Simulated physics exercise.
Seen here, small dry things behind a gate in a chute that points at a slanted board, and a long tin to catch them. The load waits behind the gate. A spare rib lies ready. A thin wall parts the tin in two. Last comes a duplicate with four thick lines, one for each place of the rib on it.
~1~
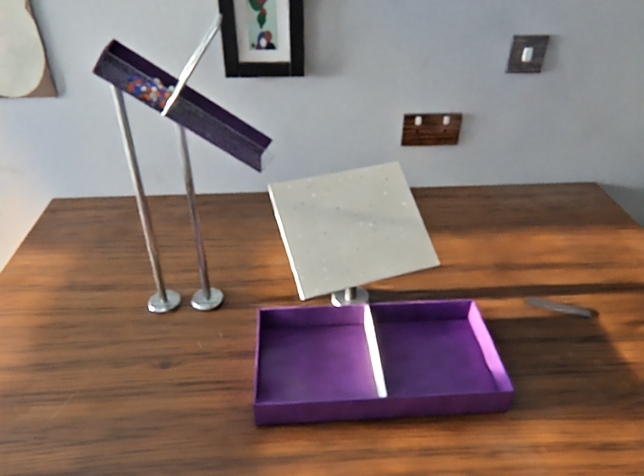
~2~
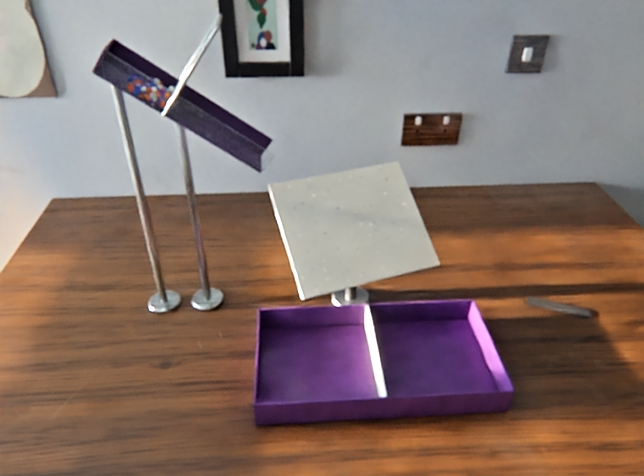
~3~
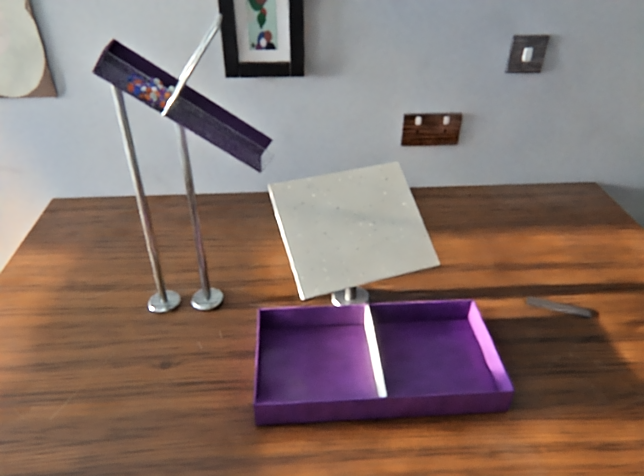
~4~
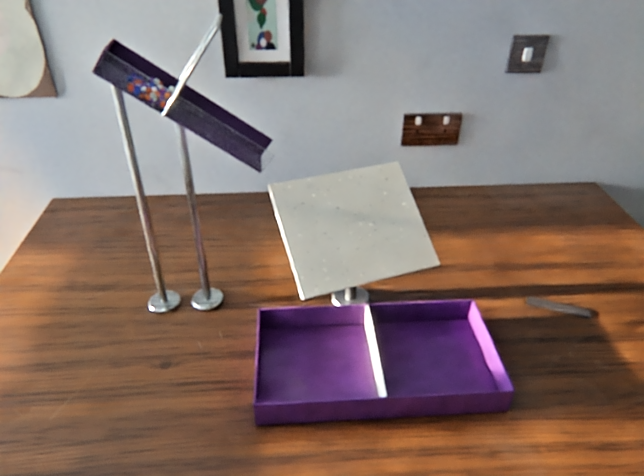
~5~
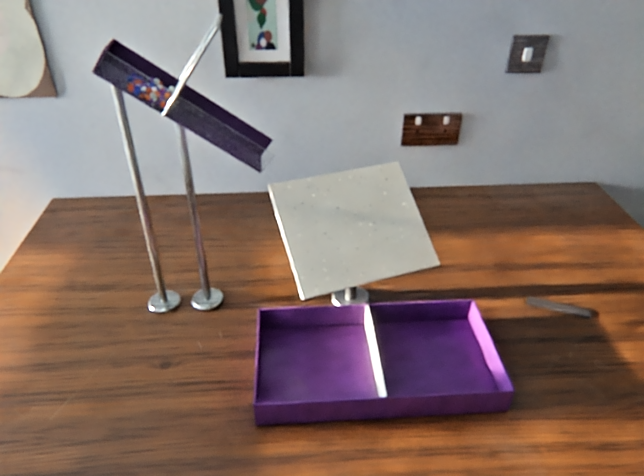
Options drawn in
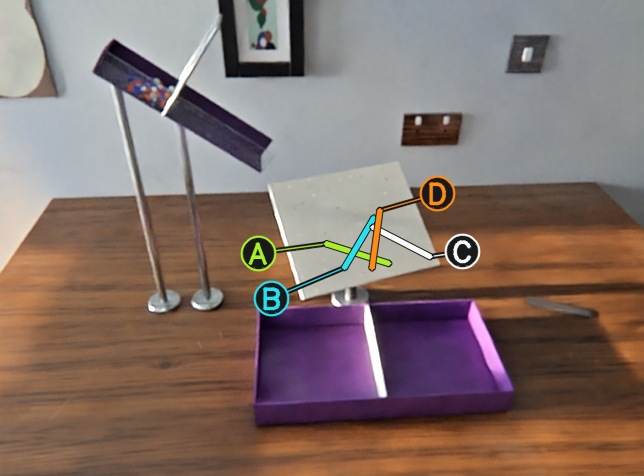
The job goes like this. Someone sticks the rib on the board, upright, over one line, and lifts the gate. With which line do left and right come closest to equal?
Take D.
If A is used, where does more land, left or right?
Right.
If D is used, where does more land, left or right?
The left half.
On the marked copy, line A from (326, 243) to (388, 263); line B from (373, 217) to (344, 267); line C from (373, 227) to (430, 256); line D from (379, 210) to (372, 267).
If A is chosen, of what is caught, a small part in the left half, most in the right.
If B is chosen, of what is caught, most in the left half, a small part in the right.
If C is chosen, of what is caught, a small part in the left half, most in the right.
If D is chosen, of what is caught, about two thirds in the left half, about a third in the right.
